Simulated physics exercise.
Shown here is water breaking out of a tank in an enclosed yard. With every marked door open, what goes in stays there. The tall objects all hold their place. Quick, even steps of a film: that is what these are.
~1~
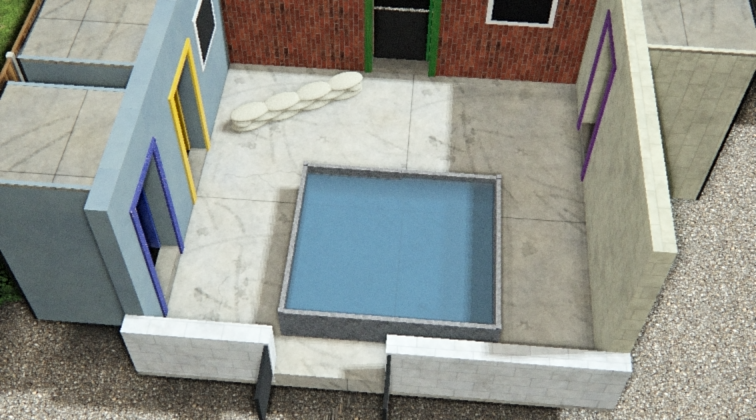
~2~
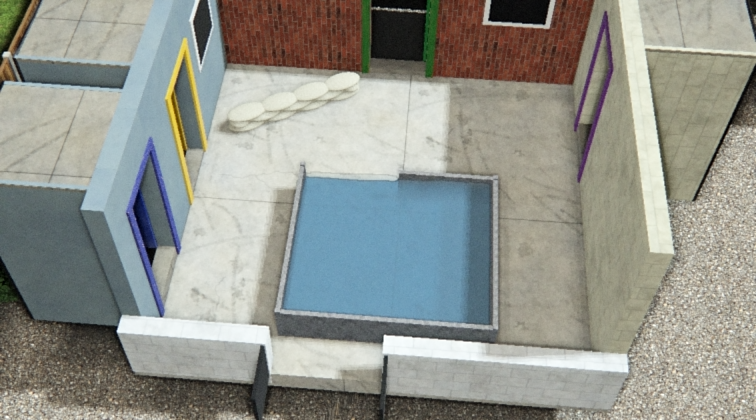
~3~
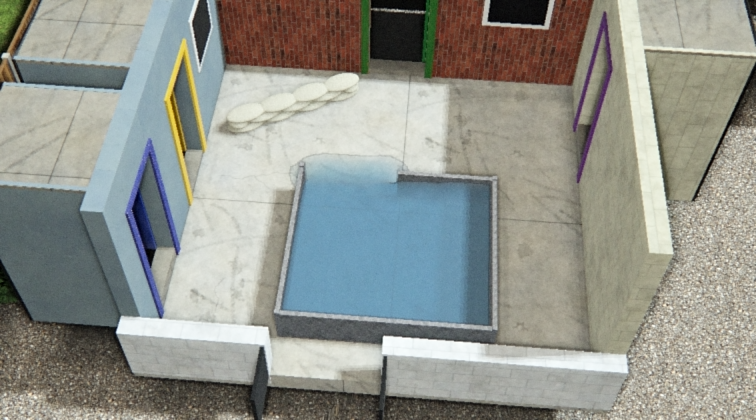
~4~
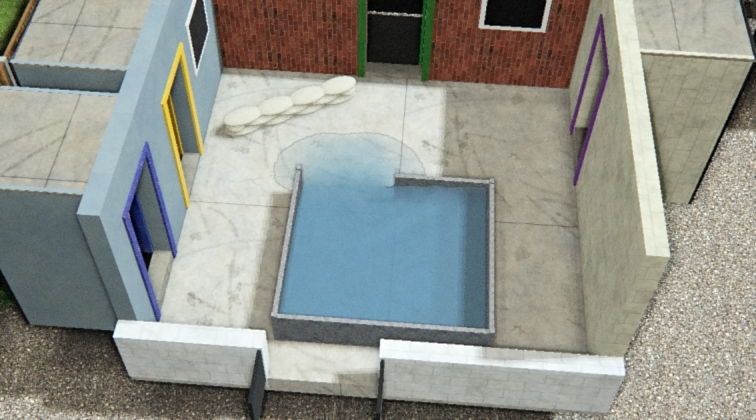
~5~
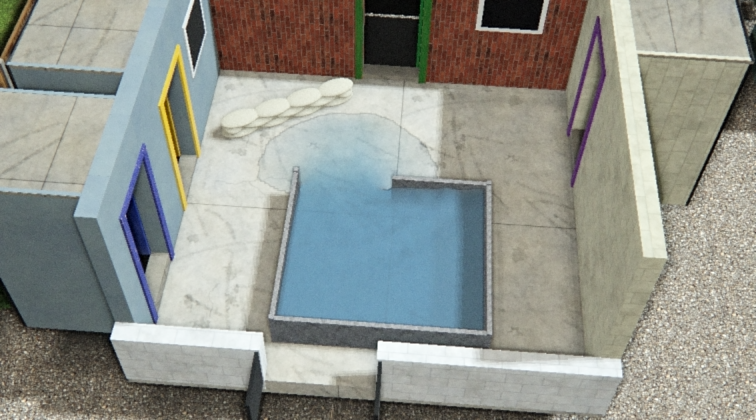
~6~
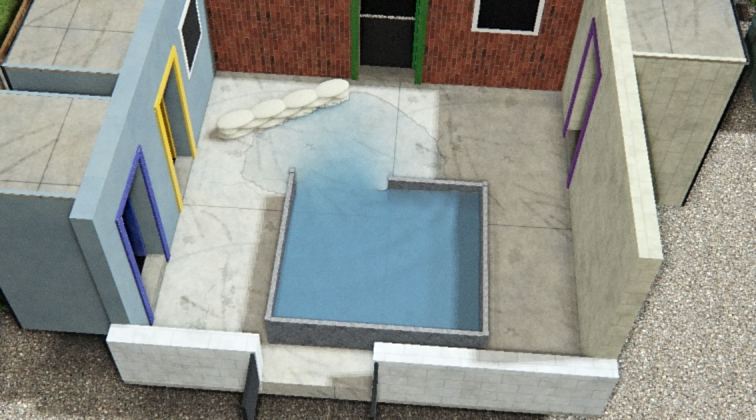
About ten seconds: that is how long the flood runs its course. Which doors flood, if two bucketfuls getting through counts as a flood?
The blue door does not flood; the yellow door floods; the green door floods; the purple door does not flood.
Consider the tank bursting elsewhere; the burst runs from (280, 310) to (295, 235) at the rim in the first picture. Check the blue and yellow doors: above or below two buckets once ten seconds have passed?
Taking them in turn, blue ends up above and yellow ends up above.
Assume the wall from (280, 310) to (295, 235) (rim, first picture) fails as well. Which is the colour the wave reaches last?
It's the purple one.
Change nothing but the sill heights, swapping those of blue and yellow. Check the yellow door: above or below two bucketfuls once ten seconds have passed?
Well, the way I see it, the yellow door never reaches the limit.
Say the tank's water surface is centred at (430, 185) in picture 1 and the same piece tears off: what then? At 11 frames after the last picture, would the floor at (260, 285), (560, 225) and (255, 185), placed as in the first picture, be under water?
Log: No flood; no flood; flood.
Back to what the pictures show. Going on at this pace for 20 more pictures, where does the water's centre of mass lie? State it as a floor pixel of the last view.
It is near (373, 214).
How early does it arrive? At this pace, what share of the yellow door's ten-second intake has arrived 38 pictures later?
About 75 per cent.
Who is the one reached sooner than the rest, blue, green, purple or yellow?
That would be the green-painted one, ahead of the rest.
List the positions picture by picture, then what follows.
The water tank at (396, 244) is whole and still, in the first frame.
The front is at a hidden place, out from the gap on the water tank's far side, in the second frame.
The front is at (298, 169), out from the gap on the water tank's far side, in the third frame.
The front is at (391, 142), out from the gap on the water tank's far side, in the fourth frame.
The front is at (379, 121), out from the gap on the water tank's far side, in the fifth frame.
The front is at (369, 99), out from the gap on the water tank's far side, in the sixth frame.
A moment on, water covers 25 % of the floor; the blue door not reached, the yellow door not reached, the green door under two buckets in, the purple door not reached.
Next, water covers 30 % of the floor; the blue door not reached, the yellow door under two buckets in, the green door far over two buckets in, the purple door not reached.
Then, water covers 55 % of the floor; the blue door wet at the sill, nothing in, the yellow door over two buckets in, the green door far over two buckets in, the purple door wet at the sill, nothing in.
Later, water covers 90 % of the floor; the blue door wet at the sill, nothing in, the yellow door far over two buckets in, the green door far over two buckets in, the purple door wet at the sill, nothing in.
In the end, water covers 95 % of the floor; the blue door wet at the sill, nothing in, the yellow door far over two buckets in, the green door far over two buckets in, the purple door wet at the sill, nothing in.
